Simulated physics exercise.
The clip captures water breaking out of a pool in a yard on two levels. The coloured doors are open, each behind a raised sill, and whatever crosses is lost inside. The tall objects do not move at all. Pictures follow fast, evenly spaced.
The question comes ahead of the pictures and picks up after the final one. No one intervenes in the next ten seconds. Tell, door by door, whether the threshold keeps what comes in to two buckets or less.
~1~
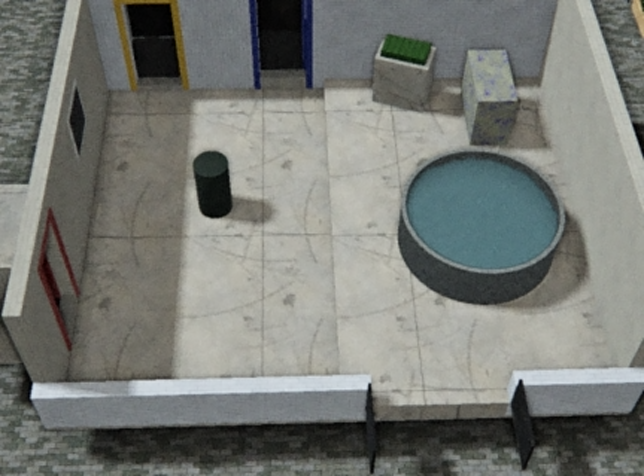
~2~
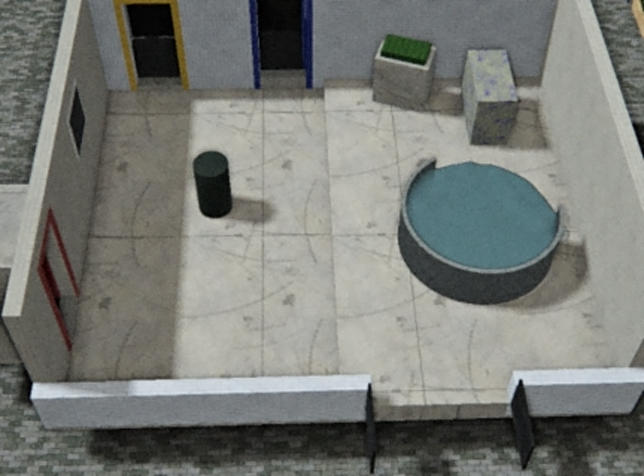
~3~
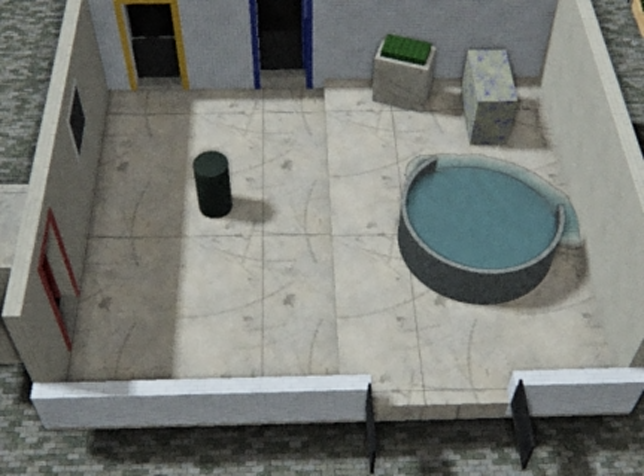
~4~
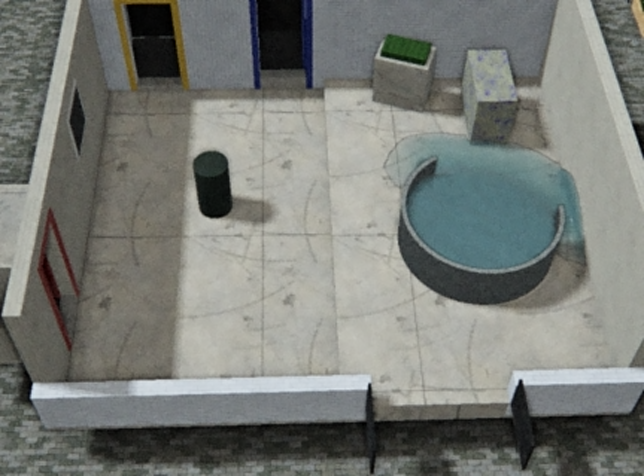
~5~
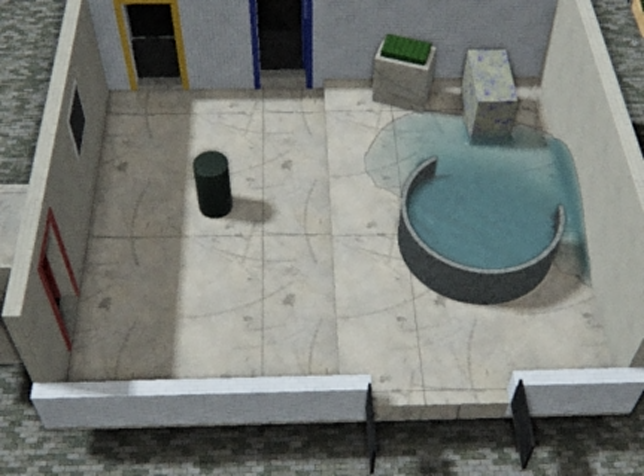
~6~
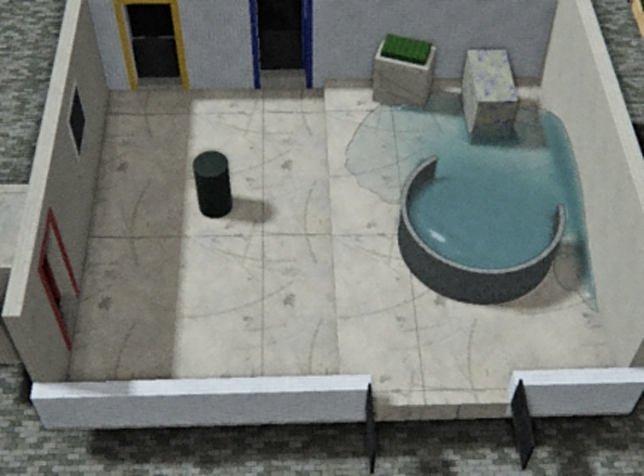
Result: Red door: Does not exceed it, blue door: Does not exceed it, yellow door: Does not exceed it.
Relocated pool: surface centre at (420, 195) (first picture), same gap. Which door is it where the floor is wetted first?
Blue door.
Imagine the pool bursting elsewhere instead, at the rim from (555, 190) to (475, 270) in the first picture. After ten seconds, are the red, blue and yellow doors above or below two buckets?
So the red one ends up above, the blue one ends up below and the yellow one ends up below.
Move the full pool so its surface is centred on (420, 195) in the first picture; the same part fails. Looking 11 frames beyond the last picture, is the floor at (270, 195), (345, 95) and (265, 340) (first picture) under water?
In order, the three spots end up untouched, waterlogged and untouched.
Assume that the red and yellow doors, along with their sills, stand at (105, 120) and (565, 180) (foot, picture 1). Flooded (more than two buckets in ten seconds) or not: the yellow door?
Result - the yellow one exceeds the limit.
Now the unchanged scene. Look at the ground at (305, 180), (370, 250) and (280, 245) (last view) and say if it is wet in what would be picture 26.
Point by point: Inundated, not yet wet, not yet wet.
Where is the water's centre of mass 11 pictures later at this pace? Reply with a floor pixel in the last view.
Centre: Close to (479, 165).
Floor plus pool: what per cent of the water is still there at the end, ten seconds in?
That comes to around 98 in a hundred.
A moment on, water covers 25 % of the floor; the red door not reached, the blue door not reached, the yellow door not reached.
Next, water covers 25 % of the floor; the red door not reached, the blue door wet at the sill, nothing in, the yellow door not reached.
Then, water covers 45 % of the floor; the red door not reached, the blue door wet at the sill, nothing in, the yellow door wet at the sill, nothing in.
Later, water covers 90 % of the floor; the red door wet at the sill, nothing in, the blue door wet at the sill, nothing in, the yellow door wet at the sill, nothing in.
In the end, water covers 100 % of the floor; the red door under two buckets in, the blue door wet at the sill, nothing in, the yellow door under two buckets in.
